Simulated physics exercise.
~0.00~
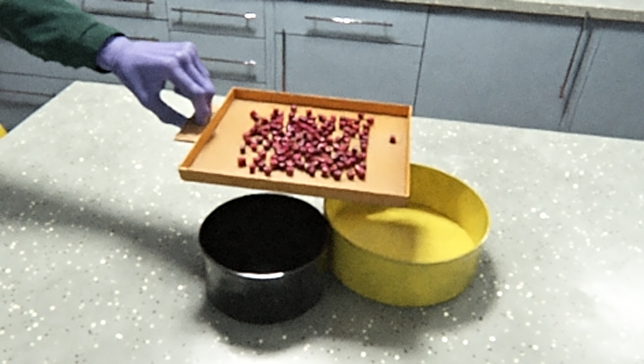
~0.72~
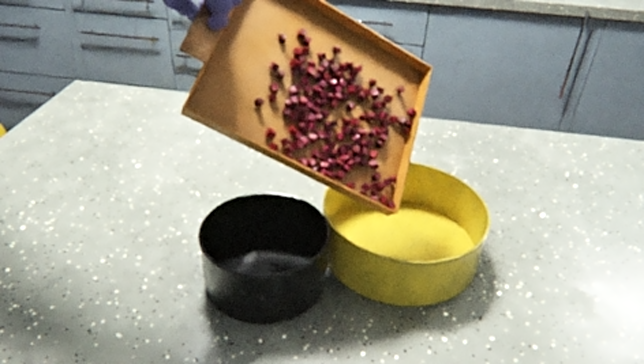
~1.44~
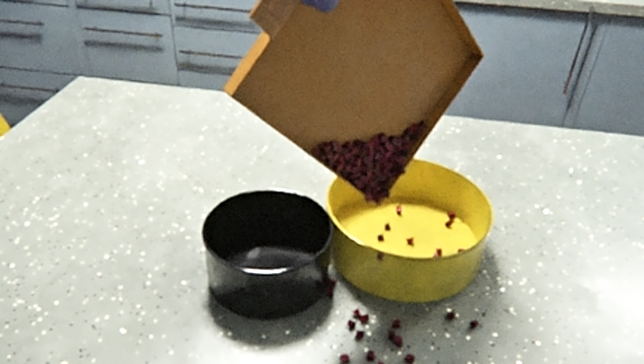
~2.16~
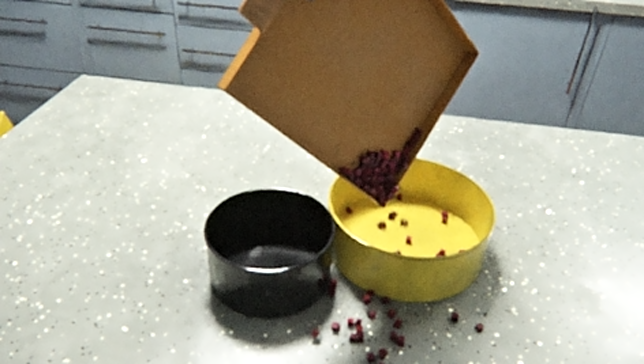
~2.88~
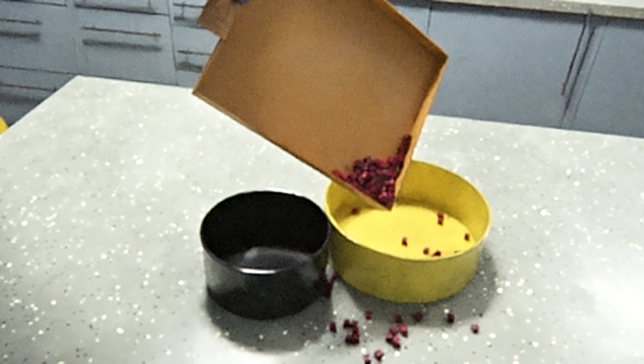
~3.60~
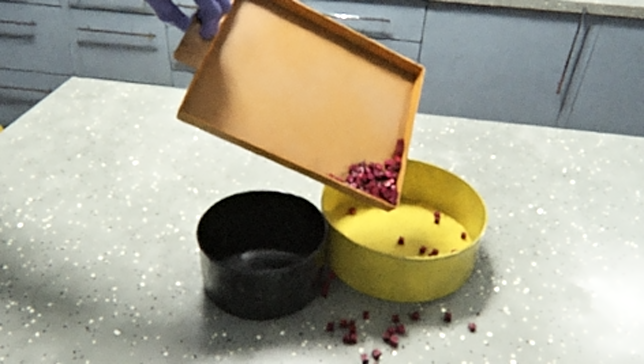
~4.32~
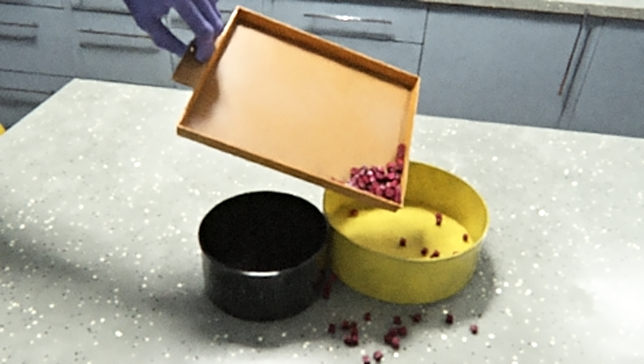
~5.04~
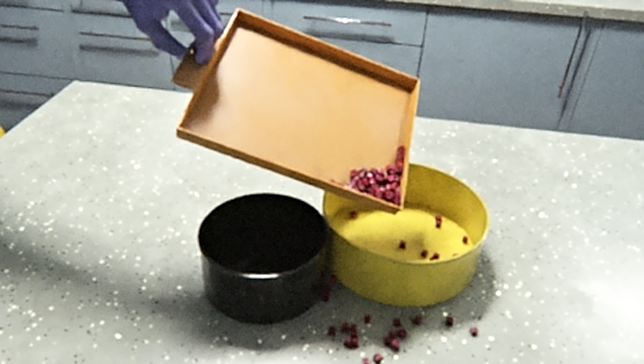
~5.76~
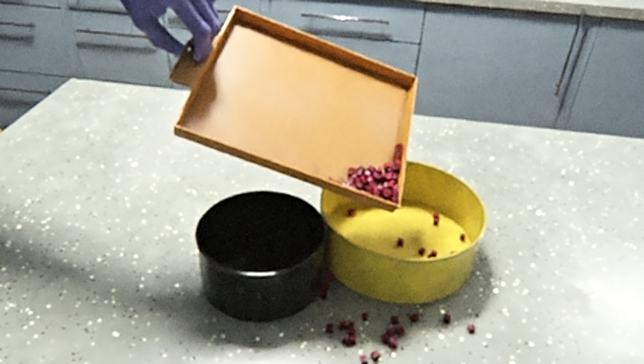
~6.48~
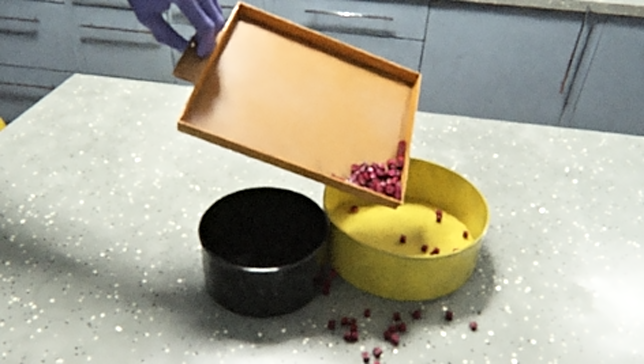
A gloved hand tipped a tray of small dark red cubes steeply over a yellow pot beside a black one, spilling some onto the counter, then eased it partway back and held it there, with a cluster still in the tray's lower corner.
